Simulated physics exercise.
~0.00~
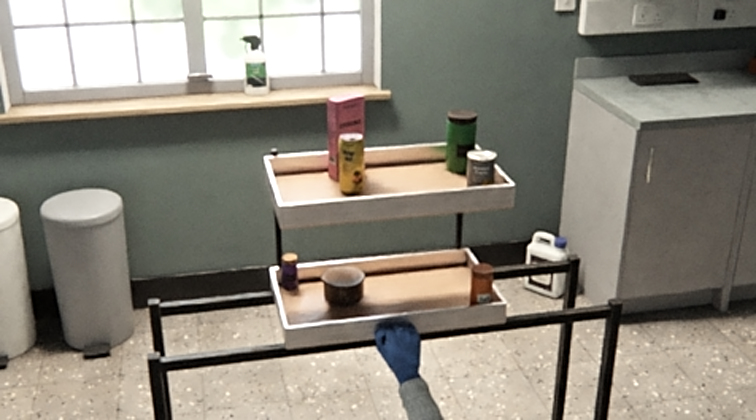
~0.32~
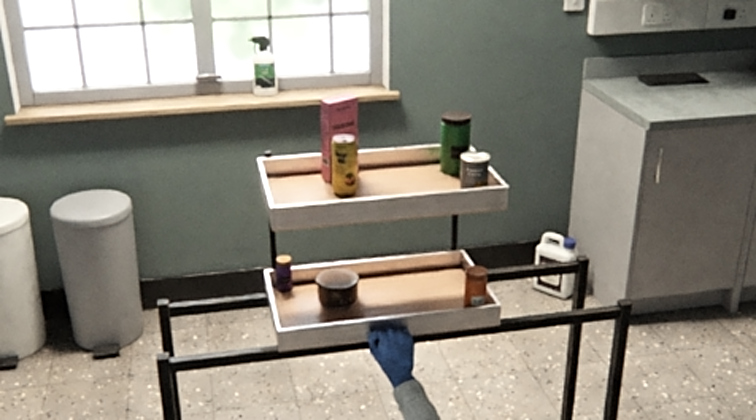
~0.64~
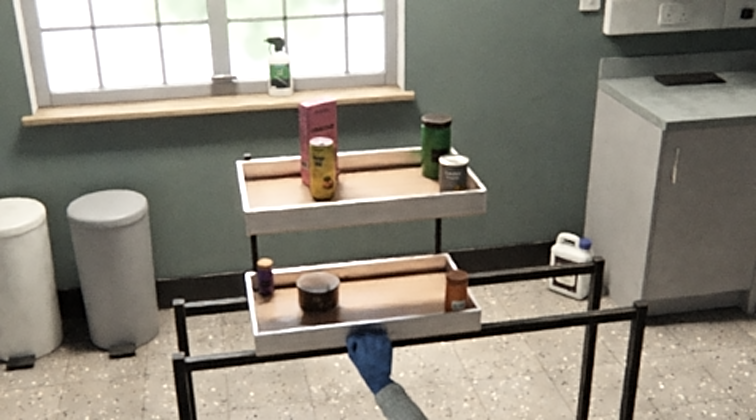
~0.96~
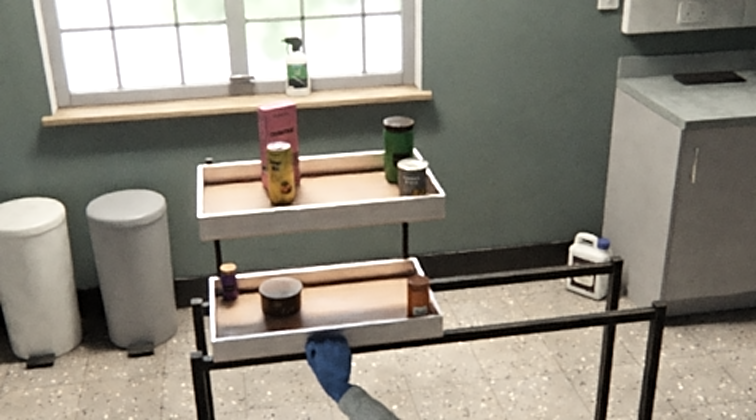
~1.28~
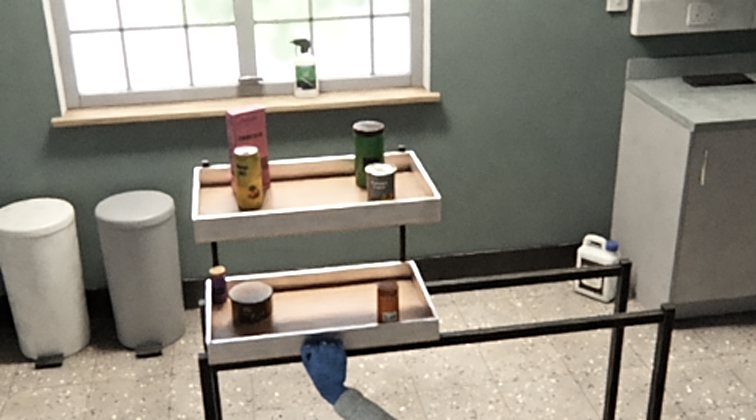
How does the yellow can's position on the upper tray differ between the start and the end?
At the start the yellow can stands some way in from the left end of the upper tray. By the end it is farther left in view and closer to the tray's left end, still upright.
In a room with a green wall, a bright window and two pedal bins, a two-level tray rack stands on black rails, holding seven mixed items. A blue-gloved hand at the front edge of the lower tray moves left with the rack, slowly at first and then faster, while the view pans slightly left. As the rack comes to a halt at the left, the pink packet, yellow can, green jar and grey tin slide left on the upper level. Below, the brown tub and orange jar slide too, while the purple shaker roughly keeps its place. Everything ends upright.
